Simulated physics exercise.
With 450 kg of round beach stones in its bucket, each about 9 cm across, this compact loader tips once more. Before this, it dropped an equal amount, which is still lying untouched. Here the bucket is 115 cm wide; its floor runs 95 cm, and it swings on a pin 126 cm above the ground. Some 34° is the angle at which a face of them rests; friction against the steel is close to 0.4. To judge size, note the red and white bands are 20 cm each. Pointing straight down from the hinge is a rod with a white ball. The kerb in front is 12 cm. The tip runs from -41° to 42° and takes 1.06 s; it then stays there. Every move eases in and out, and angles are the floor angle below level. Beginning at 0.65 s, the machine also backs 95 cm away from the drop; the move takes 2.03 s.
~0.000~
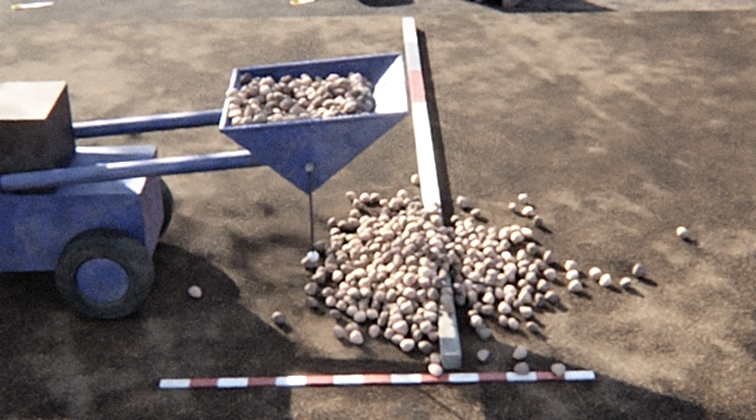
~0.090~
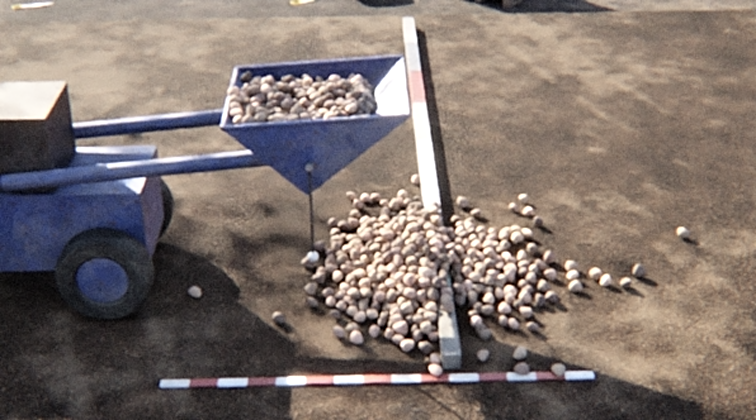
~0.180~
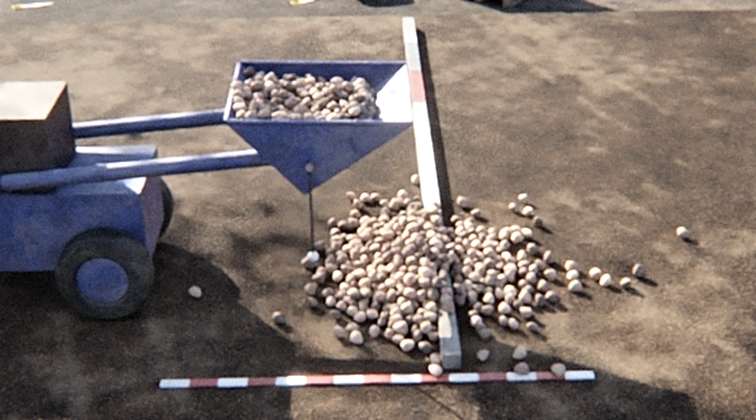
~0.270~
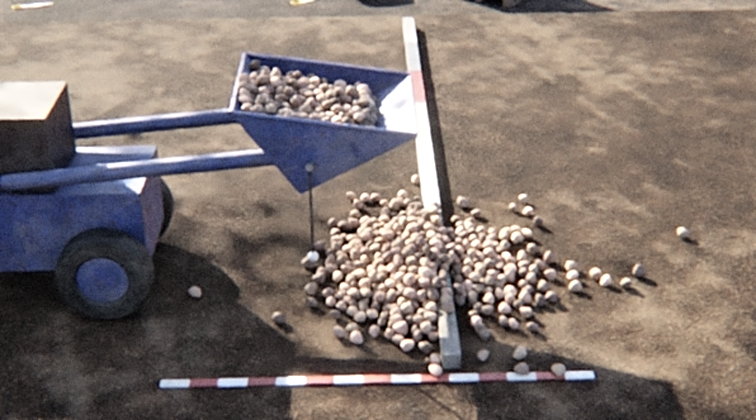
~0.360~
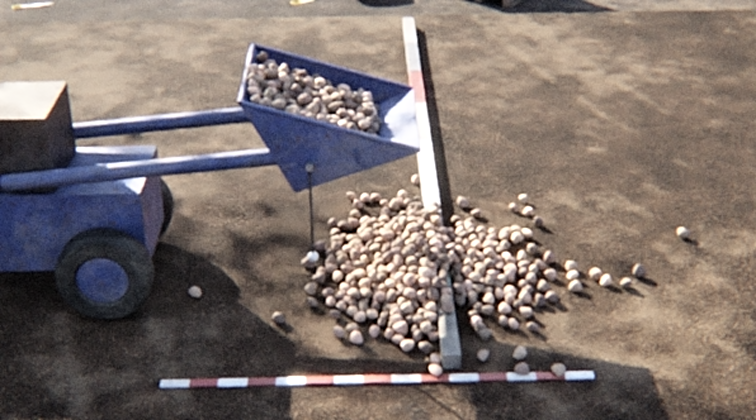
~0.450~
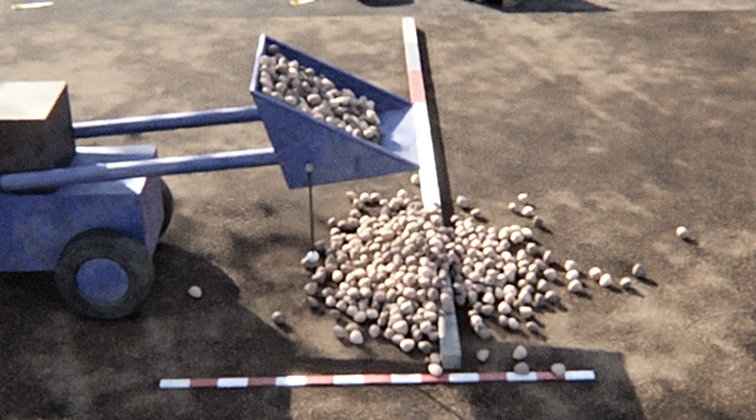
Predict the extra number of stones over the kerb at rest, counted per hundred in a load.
About 26 more per hundred stones.
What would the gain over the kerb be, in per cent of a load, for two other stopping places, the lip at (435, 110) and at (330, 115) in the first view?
Roughly 50 and 0 percent, in that order.
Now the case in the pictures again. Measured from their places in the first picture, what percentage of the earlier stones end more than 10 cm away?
Roughly 30 % of them.
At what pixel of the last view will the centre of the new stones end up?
Their middle rests near (396, 257).
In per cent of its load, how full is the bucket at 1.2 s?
It holds some 40 per cent.
After 0.8 s the floor is at 30°; in per cent of one load, 100 in the bucket, 74 on this side of the kerb, 26 over the kerb; the foremost stones are at (633, 276).
After 1.2 s the floor is at 42°; in per cent of one load, 40 in the bucket, 133 on this side of the kerb, 27 over the kerb; the foremost stones are at (633, 276).
After 3.1 s the floor is at 42°; in per cent of one load, 0 in the bucket, 148 on this side of the kerb, 52 over the kerb; the foremost stones are at (650, 273).
After 5.9 s the floor is at 42°; in per cent of one load, 0 in the bucket, 148 on this side of the kerb, 52 over the kerb; the foremost stones are at (650, 273). Net gain over the kerb, 26.
